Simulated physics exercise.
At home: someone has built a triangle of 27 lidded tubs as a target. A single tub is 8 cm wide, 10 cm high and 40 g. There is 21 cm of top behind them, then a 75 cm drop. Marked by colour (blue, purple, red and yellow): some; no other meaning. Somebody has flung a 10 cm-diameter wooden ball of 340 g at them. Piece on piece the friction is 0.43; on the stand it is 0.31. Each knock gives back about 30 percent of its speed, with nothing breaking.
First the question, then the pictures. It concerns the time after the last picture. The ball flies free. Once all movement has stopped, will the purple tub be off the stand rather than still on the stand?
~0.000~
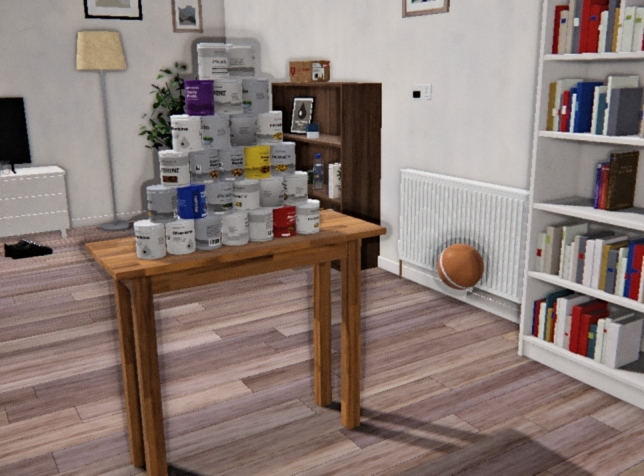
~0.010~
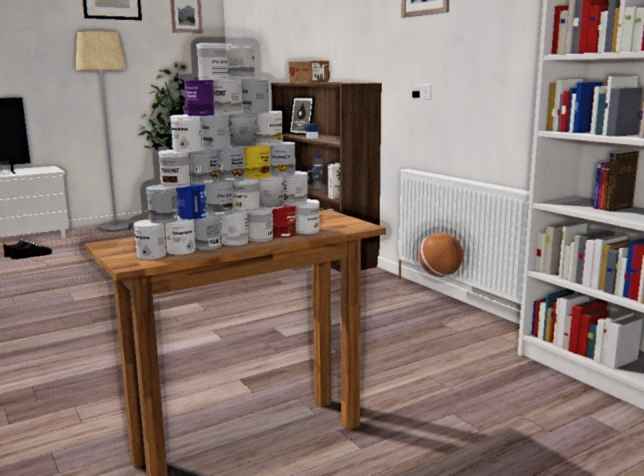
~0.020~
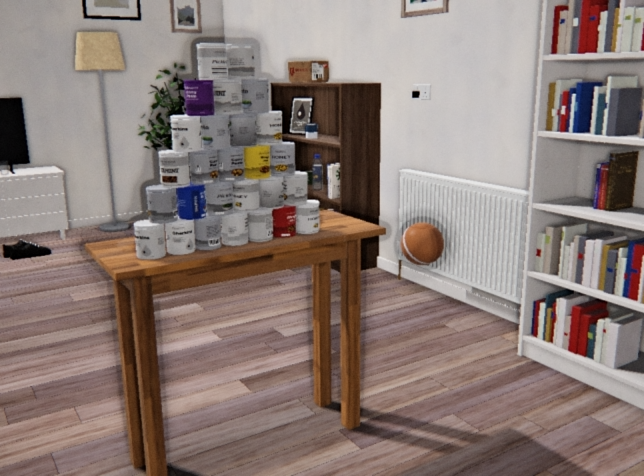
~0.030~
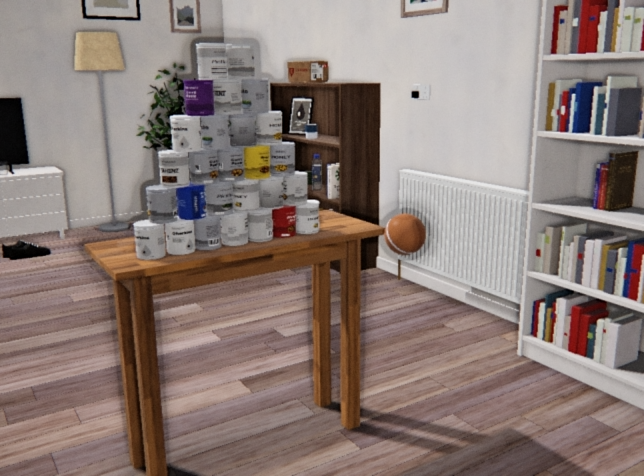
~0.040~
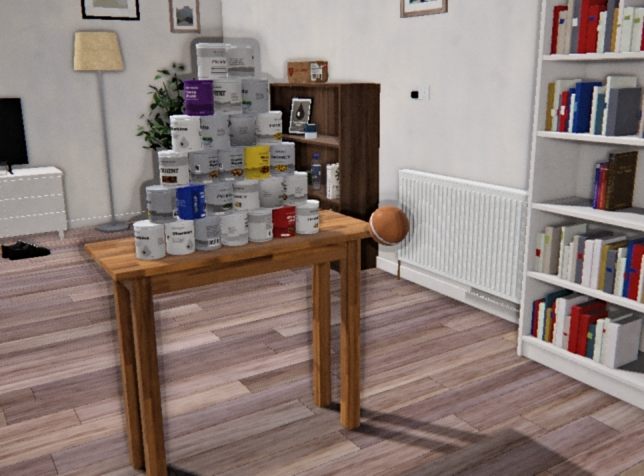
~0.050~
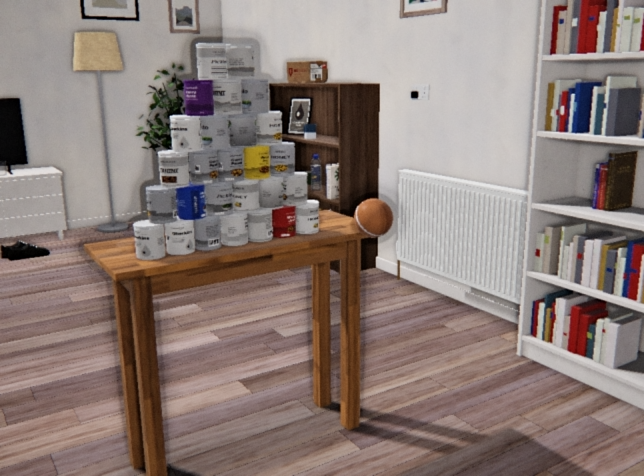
No - still there.
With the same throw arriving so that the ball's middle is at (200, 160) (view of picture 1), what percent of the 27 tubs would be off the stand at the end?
Then it would be 20 %.
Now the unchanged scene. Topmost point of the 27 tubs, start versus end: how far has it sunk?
Lower by close to 10 cm.
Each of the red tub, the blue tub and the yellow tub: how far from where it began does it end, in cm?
From start to finish: Red 12, blue 0, yellow 276 centimetres.
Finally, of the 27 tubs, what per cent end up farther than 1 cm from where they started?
The share is 65 per cent.
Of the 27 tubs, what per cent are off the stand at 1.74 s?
It's 40 percent at that point.
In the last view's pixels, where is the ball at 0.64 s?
It should be about (136, 267) in pixels.
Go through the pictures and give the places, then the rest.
In the first picture (we follow the side turned to the camera; the camera moves round a little), ball (460, 267) 12 cm from contact, 6.2 m/s; purple tub (192, 98); red tub (292, 221); blue tub (186, 203); no piece has moved.
In the second picture, ball (441, 255) 6 cm from contact, 6.2 m/s; purple tub (192, 98).
In the third picture, ball (422, 244) after contact, 6.2 m/s; purple tub (192, 98).
In the fourth picture, ball (405, 235) after contact, 6.2 m/s; purple tub (192, 98).
In the fifth picture, ball (389, 226) after contact, 6.2 m/s; purple tub (191, 98).
In the sixth picture, ball (374, 218) after contact, 6.1 m/s; purple tub (191, 98); blue tub (186, 203); yellow tub (265, 162); no piece has moved.
Around 0.28 s, ball still moving; none of the 27 tubs off the stand, 16 disturbed; purple tub tipped 11°; yellow tub tipped 55°.
Around 0.64 s, ball still moving; 8 of the 27 tubs off the stand; purple tub displaced 14 mm; yellow tub tipped 27°, 77 cm lower.
Around 1.10 s, ball still moving; 10 of the 27 tubs off the stand; purple tub displaced 15 mm; yellow tub on its side.
Around 1.74 s, ball still moving; 11 of the 27 tubs off the stand; purple tub displaced 16 mm; yellow tub on its side.
Finally (2.1 s), ball rolling away; 12 of the 27 tubs off the stand; purple tub displaced 15 mm; yellow tub on its side; red tub displaced 12 cm. Seen by the last camera, middles, purple tub near (197, 98).
